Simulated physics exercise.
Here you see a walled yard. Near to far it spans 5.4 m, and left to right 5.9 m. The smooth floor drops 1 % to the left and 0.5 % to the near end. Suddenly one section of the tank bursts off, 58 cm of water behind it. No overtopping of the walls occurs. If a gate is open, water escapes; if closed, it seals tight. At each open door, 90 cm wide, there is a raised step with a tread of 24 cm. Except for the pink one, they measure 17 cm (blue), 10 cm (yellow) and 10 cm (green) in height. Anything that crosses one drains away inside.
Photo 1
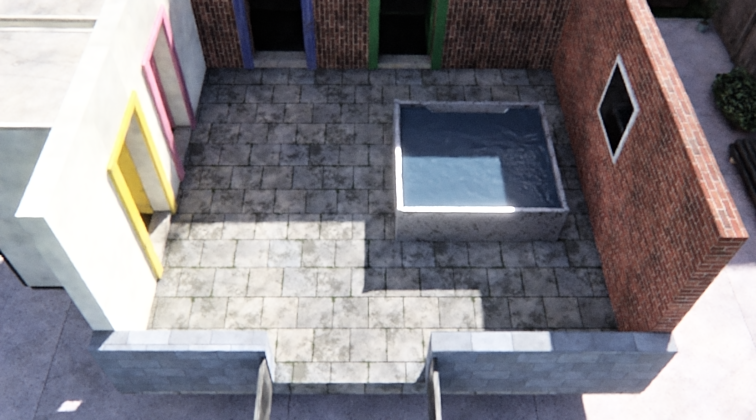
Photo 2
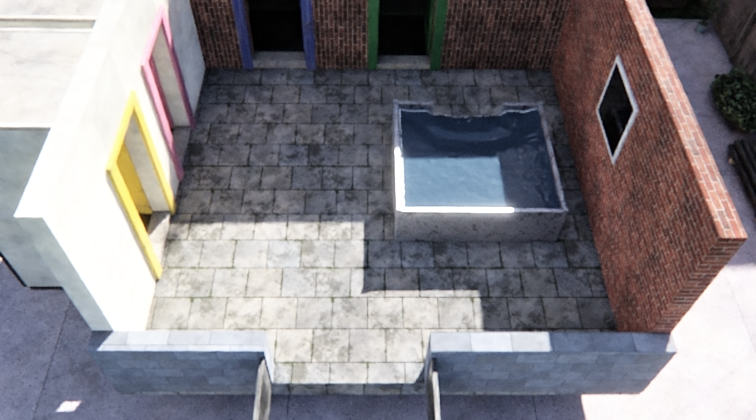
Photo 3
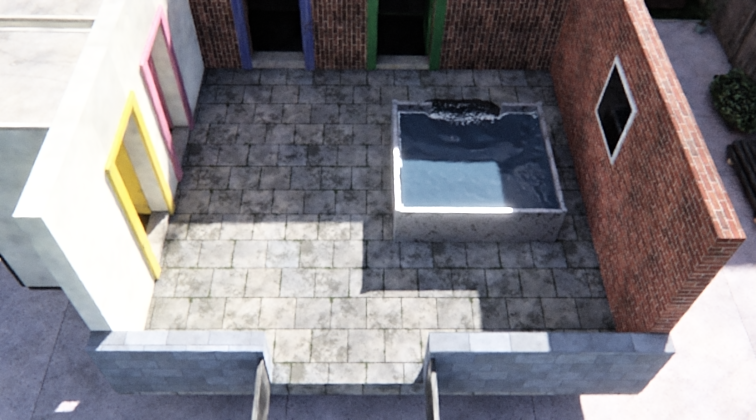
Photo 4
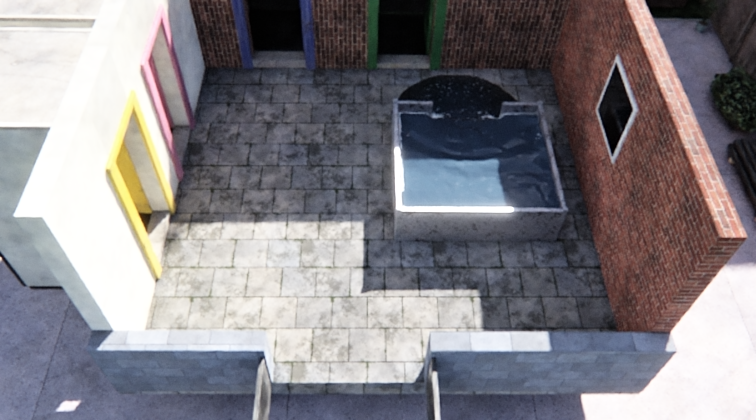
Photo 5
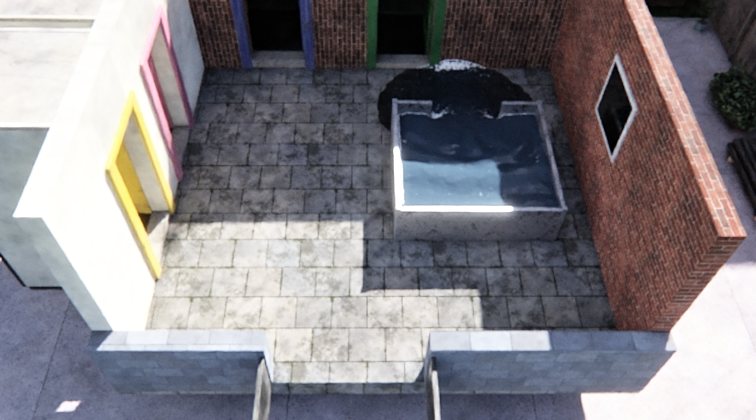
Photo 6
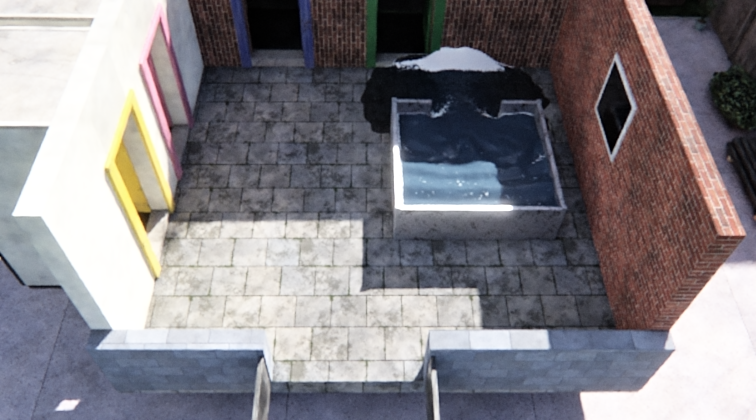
Water in a raised tank in a walled brick yard dips along the far side, then pours out there onto the paving, spreading behind the tank in a dark, widening patch toward the wall with the blue and green doors.
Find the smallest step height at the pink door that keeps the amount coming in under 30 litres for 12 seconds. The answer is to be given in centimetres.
The smallest height is roughly 7.5 cm.
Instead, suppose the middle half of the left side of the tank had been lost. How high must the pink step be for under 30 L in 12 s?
The answer is some 17 cm.
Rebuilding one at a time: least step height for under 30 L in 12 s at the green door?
The green one would have to be about 23 cm high.
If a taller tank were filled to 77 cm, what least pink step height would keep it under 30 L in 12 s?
Roughly 9.5 cm high.
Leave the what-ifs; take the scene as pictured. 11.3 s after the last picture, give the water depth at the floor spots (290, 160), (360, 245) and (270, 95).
Ordered as asked: 4, 5, 4 cm.
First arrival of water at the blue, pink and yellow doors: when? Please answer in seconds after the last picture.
Blue 0.8 s, pink 2.2 s, yellow 3.0 s.
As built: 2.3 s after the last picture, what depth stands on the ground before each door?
Depths in cm - blue: 5, pink: 7, yellow: 0, green: 20.
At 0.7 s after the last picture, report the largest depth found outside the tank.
Roughly 38 cm.
Then, 0.7 s after the last picture water covers 15 % of the floor, deepest (38 cm) near (459, 74); it has not reached the pink door.
Then, 2.3 s after the last picture water covers 40 % of the floor, deepest (28 cm) near (544, 74); 7 cm at the pink door, 0 litres in over its 9 cm step.
Then, 11.3 s after the last picture water covers 95 % of the floor, deepest (12 cm) near (137, 363); 8 cm at the pink door, 11 litres in over its 9 cm step.
At the pink door as built, the water peaked near 12 cm, 2.7 s after the last picture.
With a step of 6 cm, 51 litres would have come in within the 12 s; with 8.5 cm, 15 litres. So under 30 litres takes about 7.5 cm.
